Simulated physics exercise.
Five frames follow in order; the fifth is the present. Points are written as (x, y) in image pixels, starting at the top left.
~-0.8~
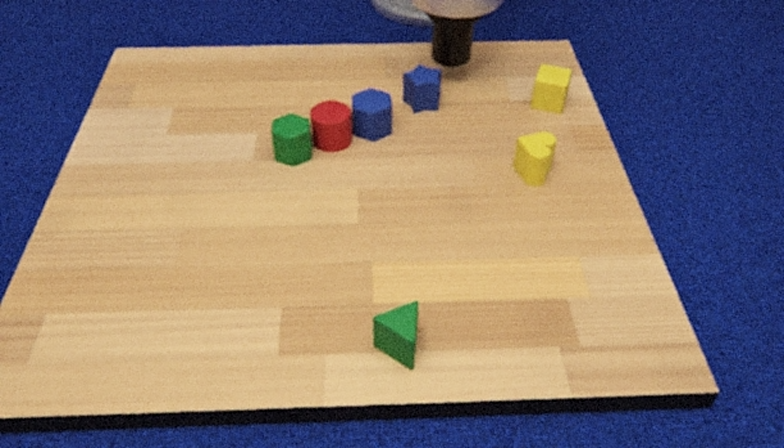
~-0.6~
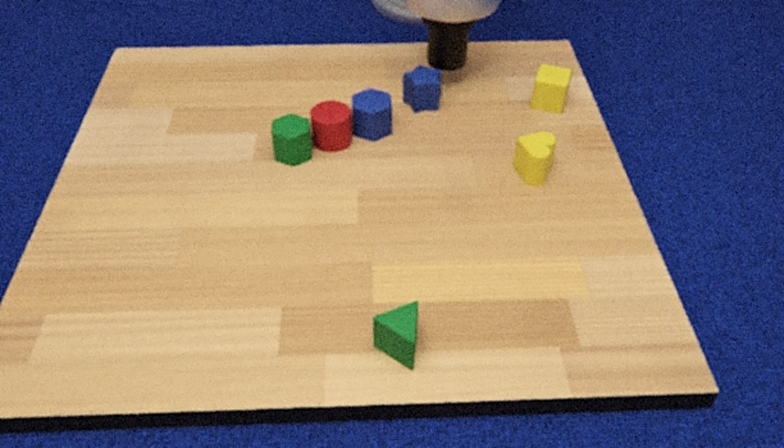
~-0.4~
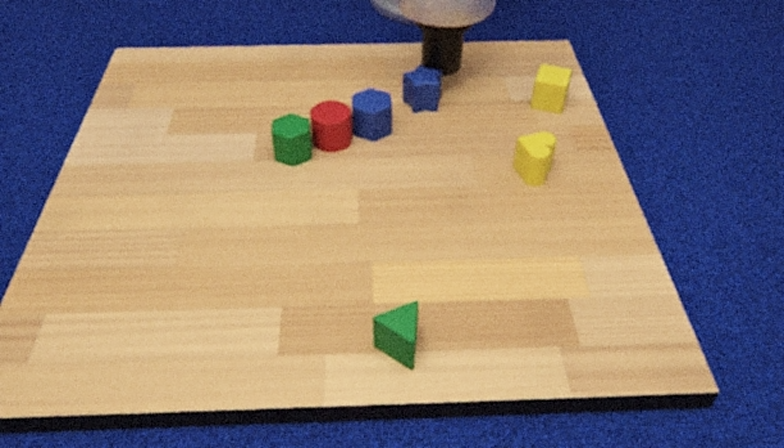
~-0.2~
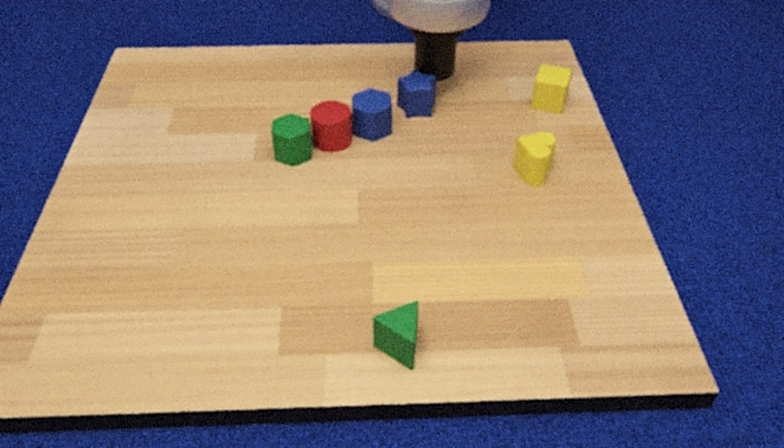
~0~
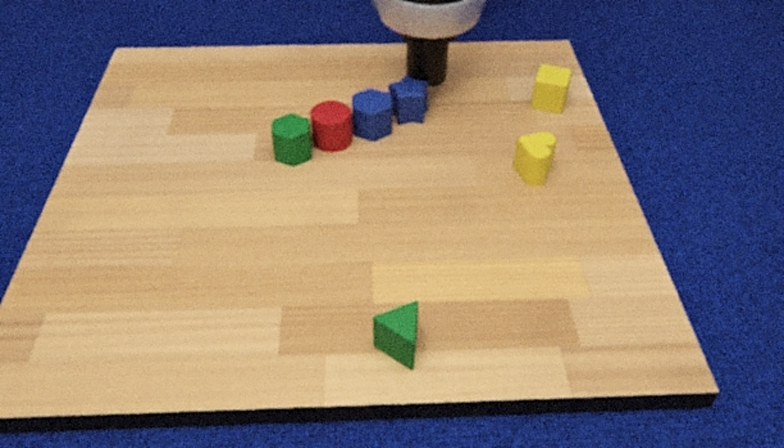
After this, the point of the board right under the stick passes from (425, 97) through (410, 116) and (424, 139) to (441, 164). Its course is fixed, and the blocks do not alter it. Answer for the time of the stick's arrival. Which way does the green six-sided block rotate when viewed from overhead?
The block turns counter-clockwise.
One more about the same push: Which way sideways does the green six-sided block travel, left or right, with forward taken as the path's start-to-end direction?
The shift is to the right of that direction.
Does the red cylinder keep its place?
No, that is not what happens.
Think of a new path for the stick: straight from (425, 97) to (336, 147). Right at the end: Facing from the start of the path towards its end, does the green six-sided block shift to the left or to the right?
Gets pushed right.
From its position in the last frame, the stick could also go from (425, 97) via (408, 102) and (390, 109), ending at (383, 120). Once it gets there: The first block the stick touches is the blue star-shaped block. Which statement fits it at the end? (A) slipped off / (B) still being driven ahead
My pick is B.
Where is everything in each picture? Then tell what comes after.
Tip of the stick at (451, 57), middles of tops, green six-sided block at (290, 124), red cylinder at (331, 111), blue six-sided block at (372, 99), blue star-shaped block at (424, 74), in the first picture.
Stick at (447, 61), nothing pushed, in the second picture.
Stick at (441, 66), nothing pushed, in the third picture.
Stick at (434, 71), blue star-shaped block at (418, 80), in the fourth picture.
Stick at (426, 76), green six-sided block at (290, 124), red cylinder at (331, 111), blue six-sided block at (372, 99), blue star-shaped block at (409, 86), in the fifth picture.
The first path, step by step. One third of the way, stick at (411, 96); green six-sided block at (277, 126), turned 20° anticlockwise; red cylinder at (316, 117); blue six-sided block at (358, 117); blue star-shaped block at (392, 107).
Two thirds of the way, stick at (425, 118); green six-sided block at (276, 126), turned 25° anticlockwise; red cylinder at (315, 118); blue six-sided block at (357, 125), turned 40° clockwise; blue star-shaped block at (397, 126), turned 20° clockwise.
At the end, stick at (442, 142); green six-sided block at (276, 126), turned 25° anticlockwise; red cylinder at (315, 118); blue six-sided block at (358, 125), turned 40° clockwise; blue star-shaped block at (400, 132), turned 55° clockwise.
